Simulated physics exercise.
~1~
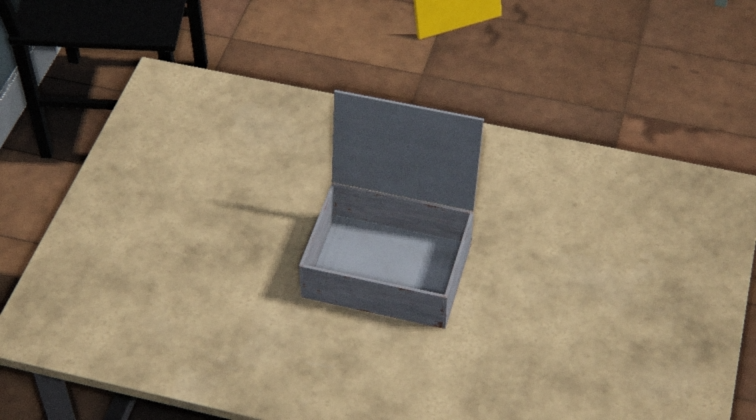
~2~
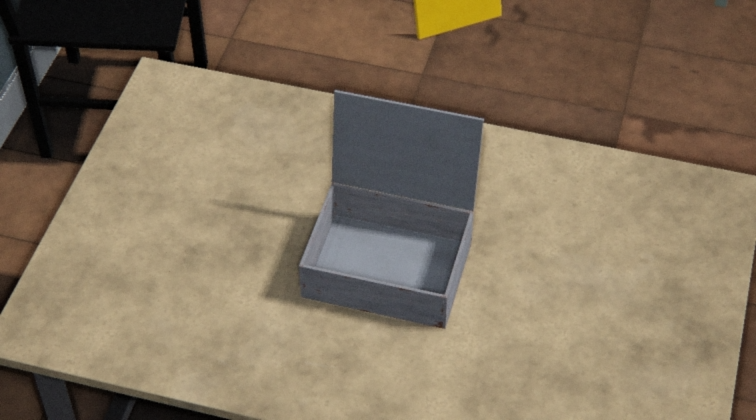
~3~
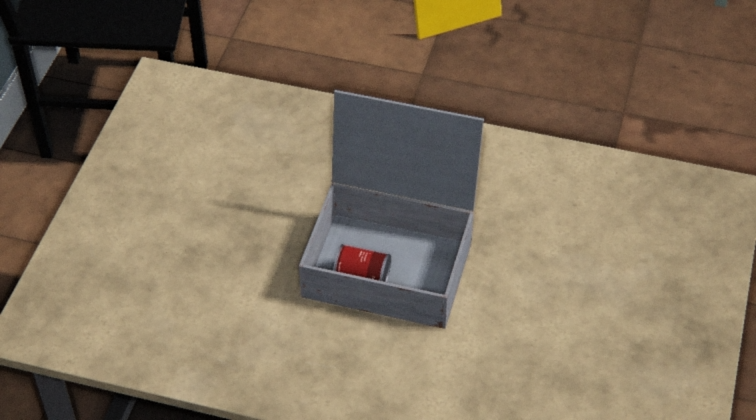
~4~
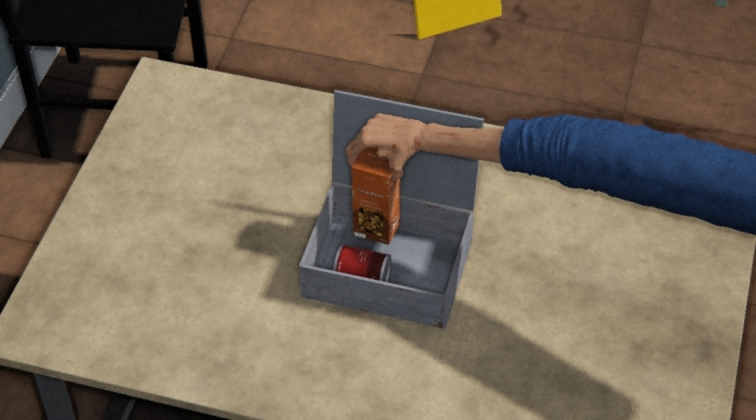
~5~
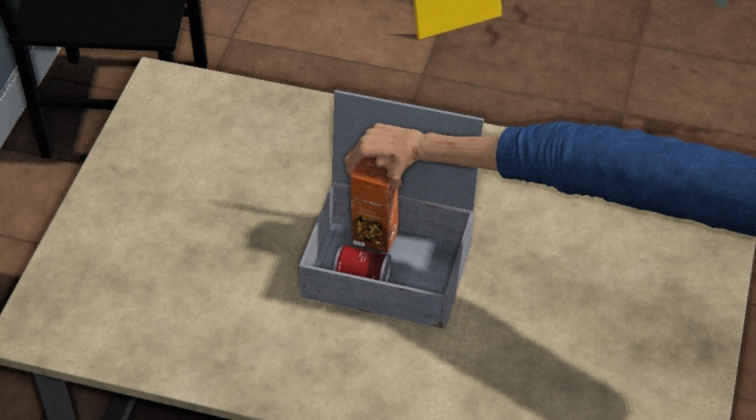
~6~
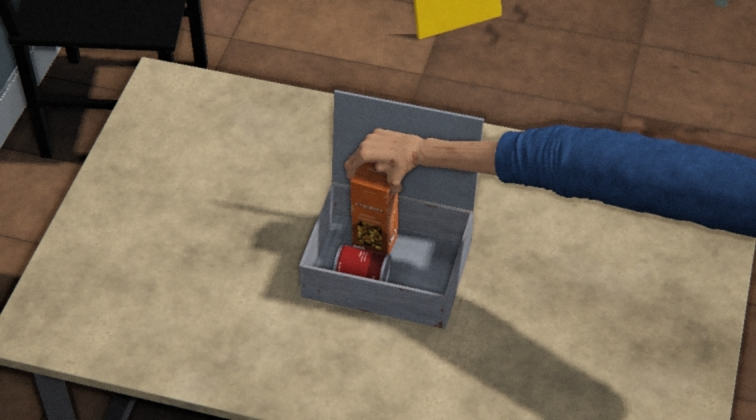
At the start, an open gray box sits empty on a table, and then a red tin appears inside it. A hand in a blue sleeve, reaching in from the right, holds an orange carton above the tin and lowers it slightly into the box, behind the tin, still gripping its top.
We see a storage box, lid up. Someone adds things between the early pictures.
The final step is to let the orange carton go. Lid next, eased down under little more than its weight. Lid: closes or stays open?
Stays open.
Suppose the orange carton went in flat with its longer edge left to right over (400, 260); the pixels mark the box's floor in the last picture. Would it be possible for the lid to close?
Then the lid comes down fully.
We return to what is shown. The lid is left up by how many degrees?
Measured angle - around 80°.
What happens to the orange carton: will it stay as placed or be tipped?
At the finish the orange carton holds its orientation.
Then, 1.00 s later than the last frame, lid starting down.
Then, 1.40 s later than the last frame, lid 80° above the rim.
Then, 2.90 s later than the last frame, orange carton resting near (375, 209).
When it is over, lid 81° above the rim; both as before. End places, in pixels of the last picture, orange carton near (375, 208).
